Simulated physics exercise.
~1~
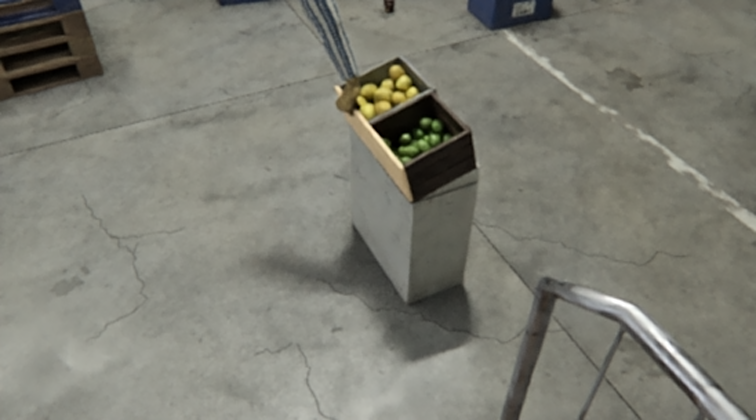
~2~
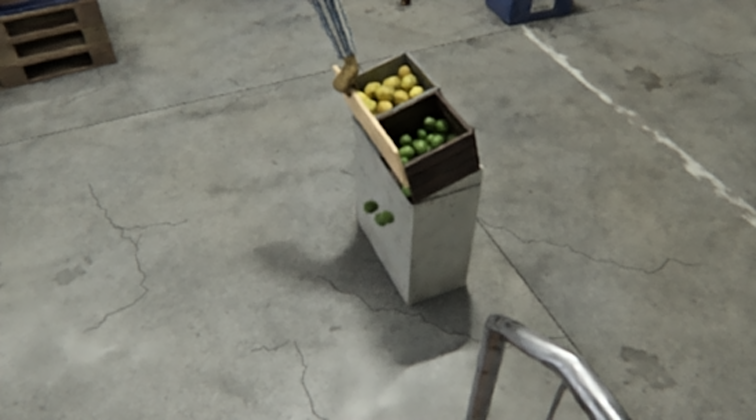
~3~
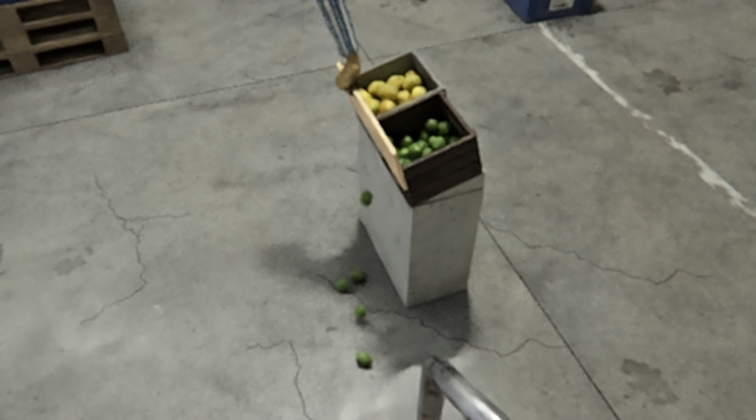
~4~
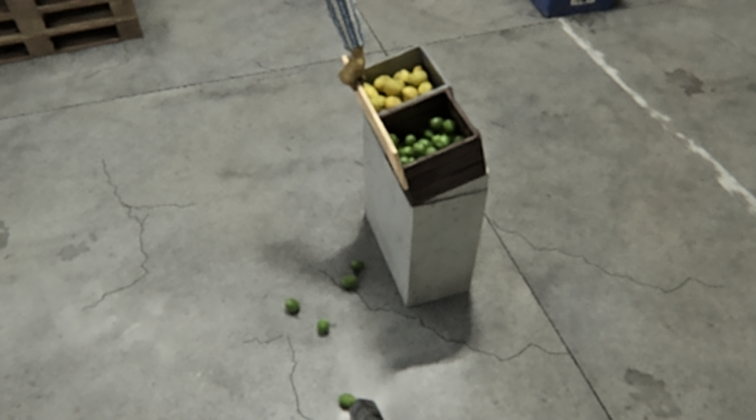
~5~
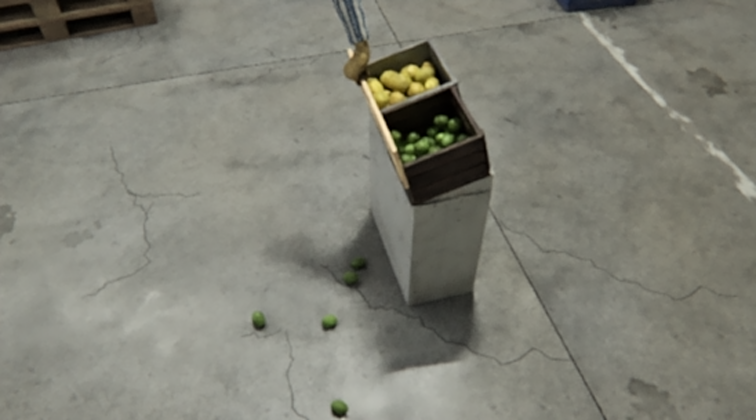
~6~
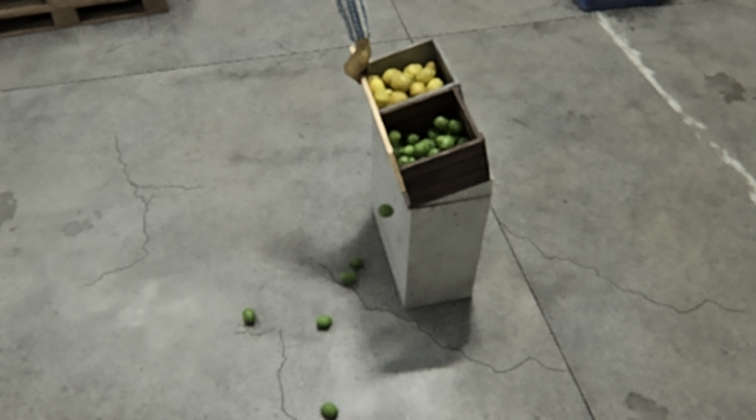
The sliding gate on the front of the tilted wooden and grey bins was pulled up slightly, and a few limes dropped out and rolled across the concrete floor; another was falling at the end, while the yellow lemons all stayed put.
